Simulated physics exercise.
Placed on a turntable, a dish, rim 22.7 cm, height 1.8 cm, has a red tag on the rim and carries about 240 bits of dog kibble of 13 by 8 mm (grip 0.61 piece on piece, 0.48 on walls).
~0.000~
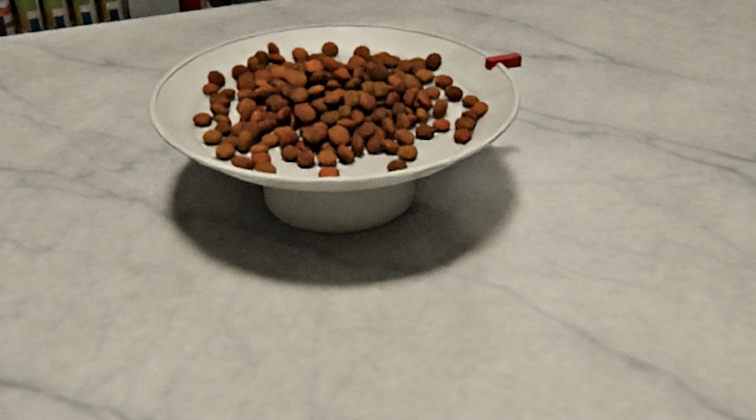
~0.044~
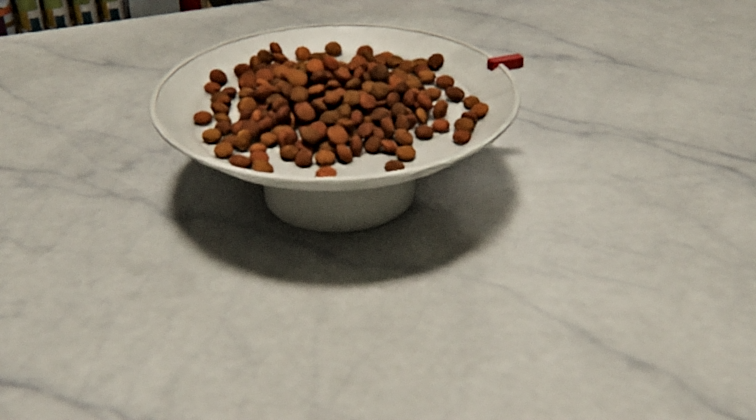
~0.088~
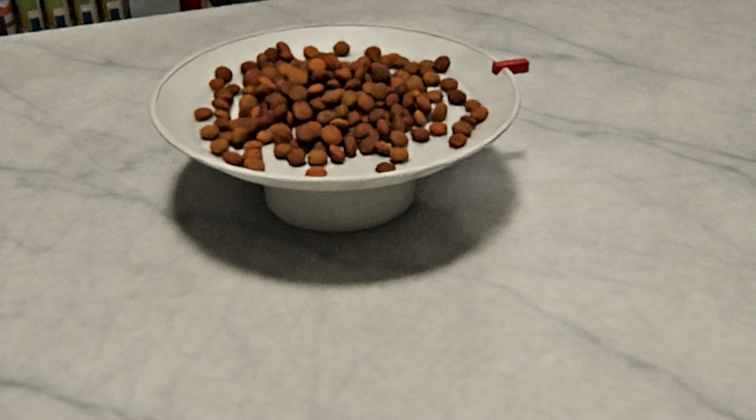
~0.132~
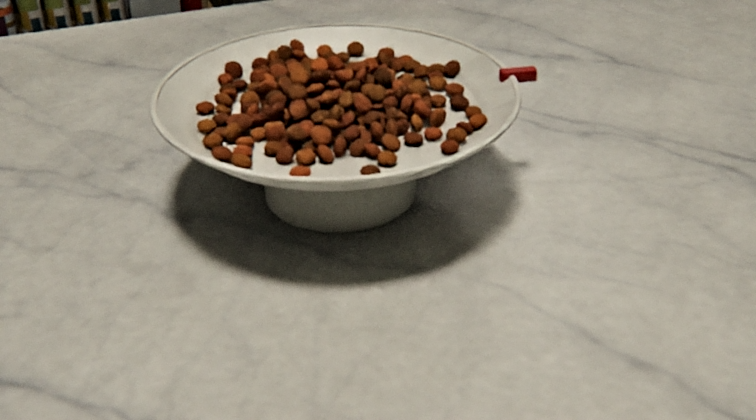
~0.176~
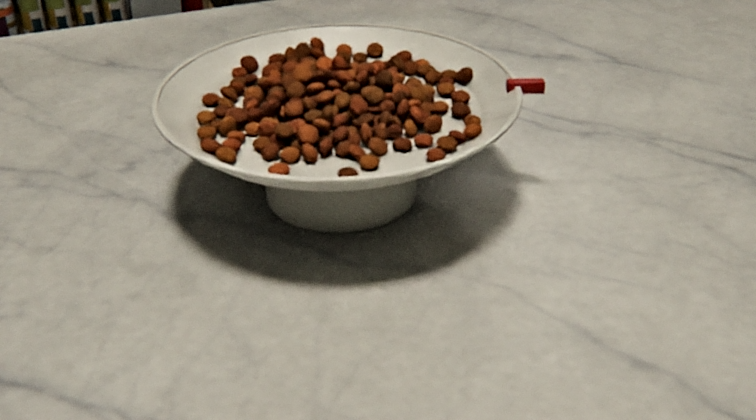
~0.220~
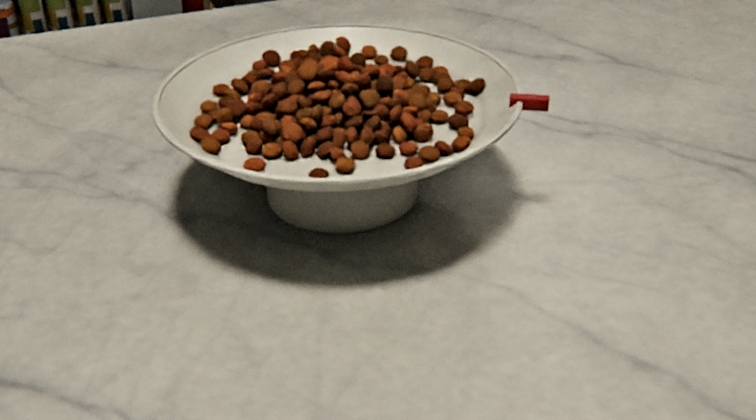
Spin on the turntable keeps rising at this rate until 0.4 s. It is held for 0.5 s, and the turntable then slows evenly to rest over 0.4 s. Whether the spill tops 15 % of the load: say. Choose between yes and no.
I choose no.
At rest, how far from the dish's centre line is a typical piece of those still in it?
Value: About 6.5 centimetres.
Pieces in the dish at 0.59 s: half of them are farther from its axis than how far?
Around 6.0 centimetres.
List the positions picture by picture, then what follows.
Dish at (339, 180); turned 0 degrees, tag at (503, 59); top of the load at (383, 57), in the first frame.
Dish at (340, 180); turned 1 degrees, tag at (506, 60); top of the load at (386, 57), in the second frame.
Dish at (340, 180); turned 5 degrees, tag at (511, 65); top of the load at (271, 57), in the third frame.
Dish at (340, 180); turned 11 degrees, tag at (518, 72); top of the load at (284, 54), in the fourth frame.
Dish at (341, 180); turned 20 degrees, tag at (526, 83); top of the load at (318, 54), in the fifth frame.
Dish at (342, 181); turned 31 degrees, tag at (529, 99); top of the load at (341, 54). It now spins about 0.8 times a second, in the sixth frame.
Then, at 0.59 s, dish 100 %; middle of the pieces not yet landed near (341, 105).
After 0.90 s, dish 100 %; middle of the pieces not yet landed near (336, 102).
After 1.18 s, dish 100 %; middle of the pieces not yet landed near (342, 102).
After 1.45 s, dish 100 %; middle of the pieces not yet landed near (342, 102).
By 1.7 s all is still; dish 100 %.
